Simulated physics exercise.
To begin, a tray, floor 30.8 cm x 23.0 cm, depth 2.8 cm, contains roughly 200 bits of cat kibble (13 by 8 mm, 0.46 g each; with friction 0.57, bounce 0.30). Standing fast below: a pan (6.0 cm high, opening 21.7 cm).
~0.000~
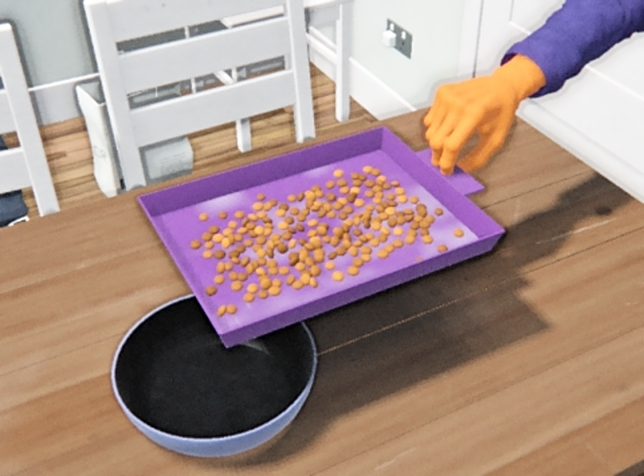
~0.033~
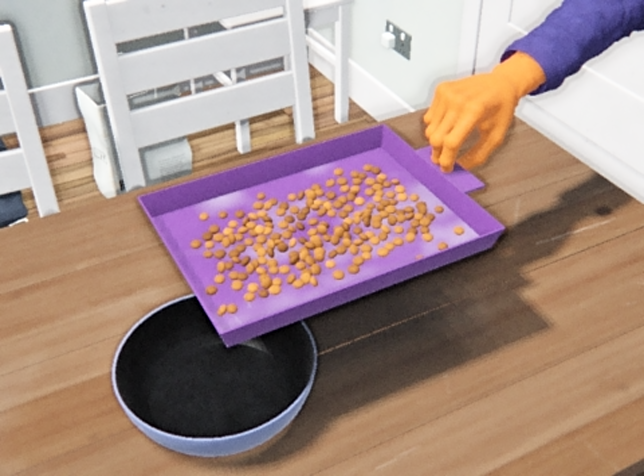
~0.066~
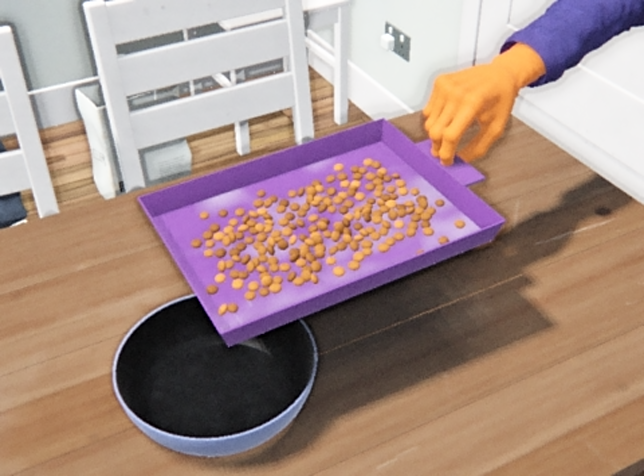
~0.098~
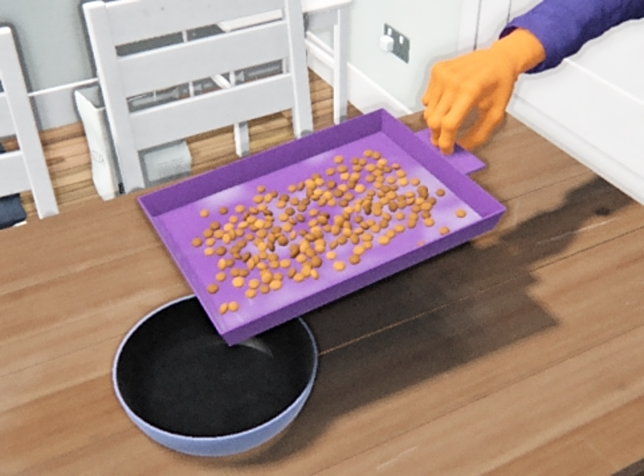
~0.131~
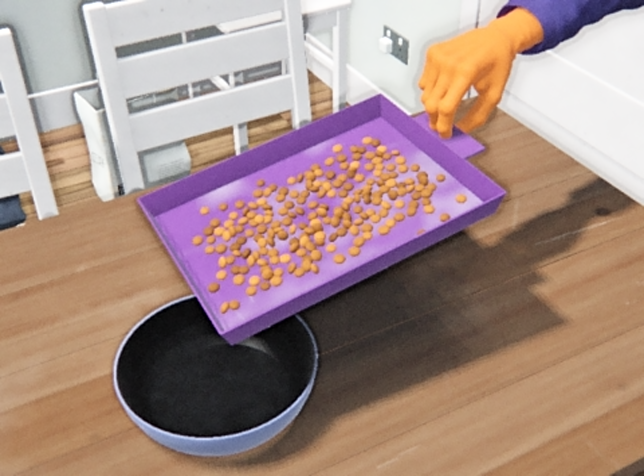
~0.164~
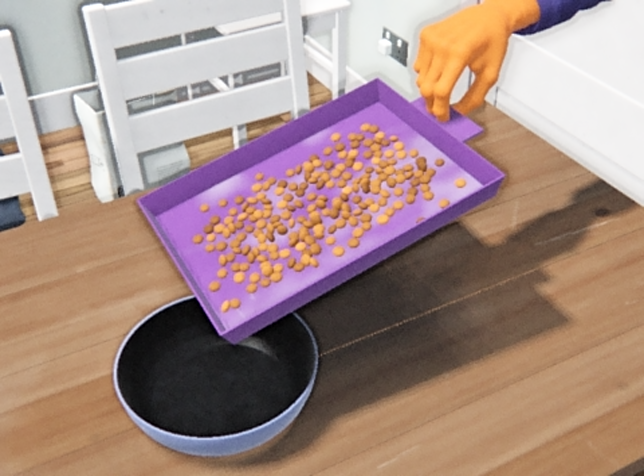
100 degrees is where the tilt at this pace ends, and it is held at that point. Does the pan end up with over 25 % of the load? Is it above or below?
It comes out above.
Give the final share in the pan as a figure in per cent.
I'd put it near 55 per cent.
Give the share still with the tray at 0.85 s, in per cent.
My guess is close to 20 in a hundred.
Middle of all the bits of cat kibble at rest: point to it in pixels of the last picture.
I'd say close to (165, 402).
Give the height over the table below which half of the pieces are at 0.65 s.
18 centimetres or so.
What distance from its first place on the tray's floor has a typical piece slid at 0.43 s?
Around 2 cm.
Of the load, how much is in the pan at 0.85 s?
35%, roughly.
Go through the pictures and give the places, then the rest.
The first frame shows tray at (372, 280); tilt 0 degrees; leading edge at (175, 258); middle of the load at (322, 231); pan at (215, 358).
The second frame shows tray at (372, 278); tilt 1 degrees; leading edge at (175, 258); middle of the load at (322, 230).
The third frame shows tray at (372, 275); tilt 2 degrees; leading edge at (175, 258); middle of the load at (323, 226).
The fourth frame shows tray at (372, 269); tilt 5 degrees; low side left; leading edge at (175, 259); middle of the load at (323, 221).
The fifth frame shows tray at (371, 261); tilt 9 degrees; low side left; leading edge at (175, 259); middle of the load at (322, 213).
The sixth frame shows tray at (369, 253); tilt 13 degrees; low side left; leading edge at (175, 260); middle of the load at (321, 205); pan at (217, 358). It turns about 130 degrees a second.
After 0.43 s, tilt 48 degrees; tray 100 %; middle of all pieces on or above the table near (271, 164).
After 0.65 s, tilt 76 degrees; tray 85 %, in the air 15 %; middle of all pieces on or above the table near (186, 254).
Then, at 0.85 s, tilt 99 degrees; pan 35 %, outside 30 %, tray 20 %, in the air 20 %; middle of all pieces on or above the table near (140, 364).
Then, at 1.05 s, tilt 100 degrees; pan 50 %, outside 40 %, in the air 5 %; middle of all pieces on or above the table near (131, 398).
At rest (1.9 s), pan 55 %, outside 45 %.
